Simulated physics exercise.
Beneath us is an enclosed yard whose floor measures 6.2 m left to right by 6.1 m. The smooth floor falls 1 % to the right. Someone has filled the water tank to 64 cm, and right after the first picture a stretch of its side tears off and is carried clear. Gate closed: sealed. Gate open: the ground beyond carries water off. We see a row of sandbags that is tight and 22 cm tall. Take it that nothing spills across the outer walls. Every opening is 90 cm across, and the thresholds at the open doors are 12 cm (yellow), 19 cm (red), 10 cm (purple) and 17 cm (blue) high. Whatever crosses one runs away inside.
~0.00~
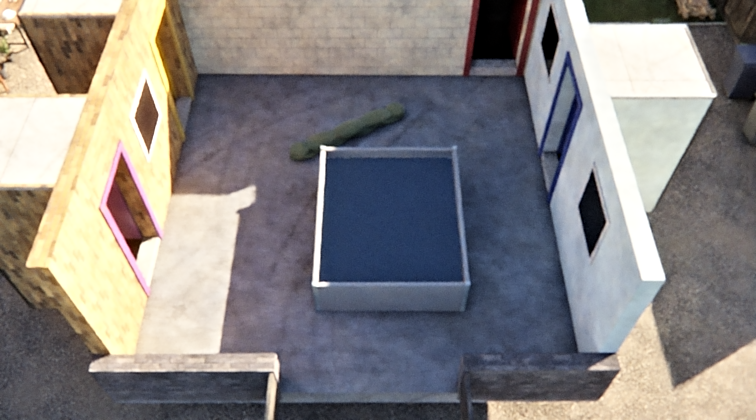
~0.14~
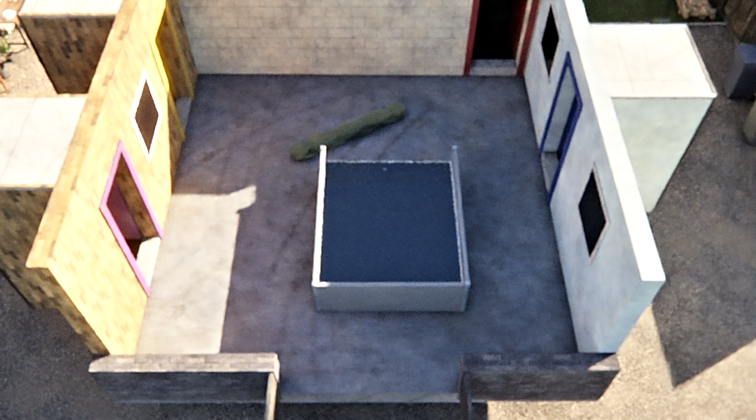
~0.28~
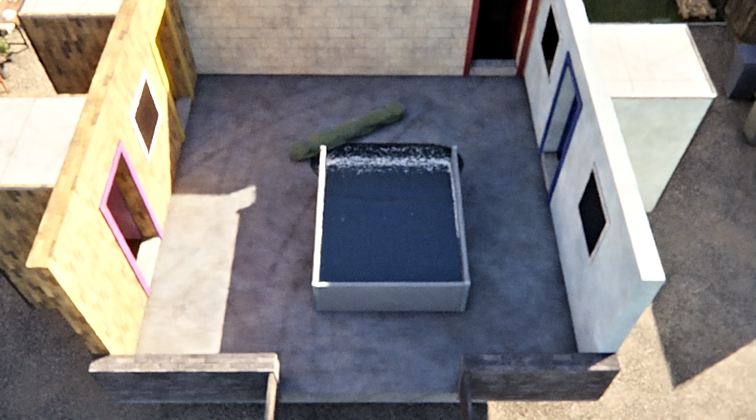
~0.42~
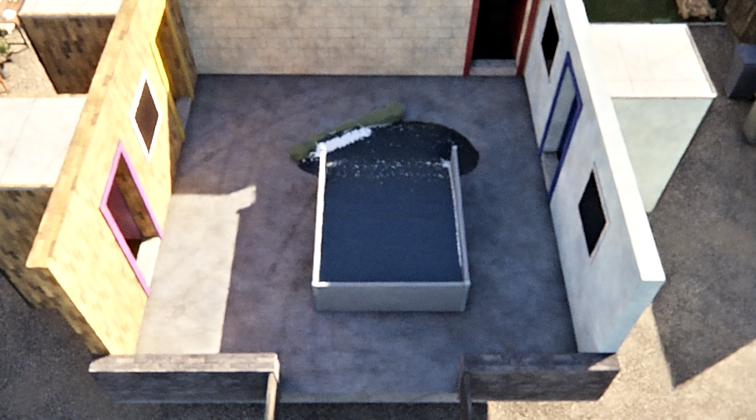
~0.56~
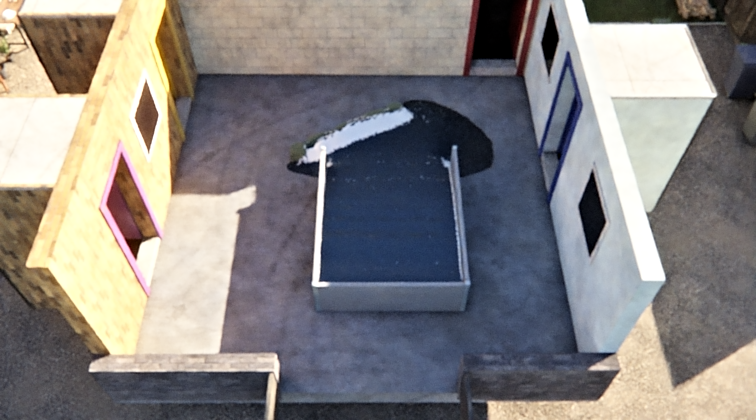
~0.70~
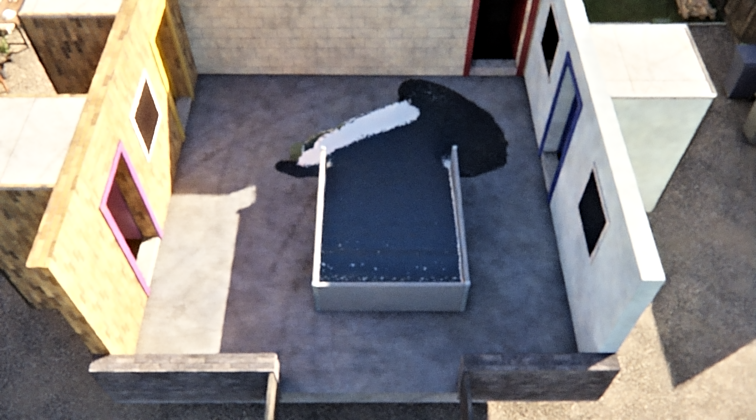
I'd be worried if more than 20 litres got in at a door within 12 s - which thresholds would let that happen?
One by one: Yellow door: Fails to top it. Red door: Tops it. Purple door: Fails to top it. Blue door: Fails to top it.
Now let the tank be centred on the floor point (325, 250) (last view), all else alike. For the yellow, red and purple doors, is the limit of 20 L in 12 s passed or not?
At the yellow door the limit is surpassed, at the red door surpassed, at the purple door not exceeded.
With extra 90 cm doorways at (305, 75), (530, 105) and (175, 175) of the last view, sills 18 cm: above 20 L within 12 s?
In sequence the answers are less than that, more than that and less than that.
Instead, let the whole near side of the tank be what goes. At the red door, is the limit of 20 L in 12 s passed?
Note: Red door, short of the limit.
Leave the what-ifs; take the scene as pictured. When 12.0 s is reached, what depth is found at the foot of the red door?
Reading: Close to 9.5 cm.
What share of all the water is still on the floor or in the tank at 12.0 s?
Close to 82 in a hundred remains.
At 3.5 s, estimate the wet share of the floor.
Roughly 75 % of the floor is wet.
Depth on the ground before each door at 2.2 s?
Depths in centimetres - yellow: 0, red: 38, purple: 0, blue: 1.
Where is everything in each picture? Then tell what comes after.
The water tank at (390, 214) is whole and still, 64 cm deep, in the first picture.
Water pours out on the water tank's far side and has run 1.1 m, to a hidden place; typically 8 cm deep outside, 64 cm at the water tank's back, in the second picture.
Water pours out on the water tank's far side and has run 1.3 m, to (316, 163); typically 12 cm deep outside, 64 cm at the water tank's back, in the third picture.
Water pours out on the water tank's far side and has run 1.6 m, to (472, 154); typically 12 cm deep outside, 64 cm at the water tank's back, in the fourth picture.
The front is at (461, 119), 1.9 m from the gap on the water tank's far side; 3.6 m2 of floor is under water; 64 cm left at the back of the water tank, in the fifth picture.
Water pours out on the water tank's far side and has run 2.4 m, to (426, 84); typically 10 cm deep outside, 58 cm at the water tank's back, in the sixth picture.
After 1.4 s water covers 30 % of the floor and is deepest (43 cm) near (388, 128); yellow door not reached, red door 22 cm at the sill, 0 L in, purple door not reached, blue door not reached.
After 2.2 s water covers 45 % of the floor and is deepest (52 cm) near (520, 81); yellow door not reached, red door 38 cm at the sill, 30 L in, purple door not reached, blue door not reached.
After 3.5 s water covers 75 % of the floor and is deepest (34 cm) near (521, 87); yellow door 7 cm at the sill, 0 L in, red door 33 cm at the sill, 160 L in, purple door 7 cm at the sill, 0 L in, blue door 13 cm at the sill, 0 L in.
After 7.0 s water covers 95 % of the floor and is deepest (18 cm) near (564, 317); yellow door 11 cm at the sill, 0 L in, red door 13 cm at the sill, 201 L in, purple door 4 cm at the sill, 0 L in, blue door 11 cm at the sill, 2 L in.
After 12.0 s water covers 95 % of the floor and is deepest (11 cm) near (575, 376); yellow door 4 cm at the sill, 0 L in, red door 9 cm at the sill, 201 L in, purple door 10 cm at the sill, 0 L in, blue door 9 cm at the sill, 2 L in.
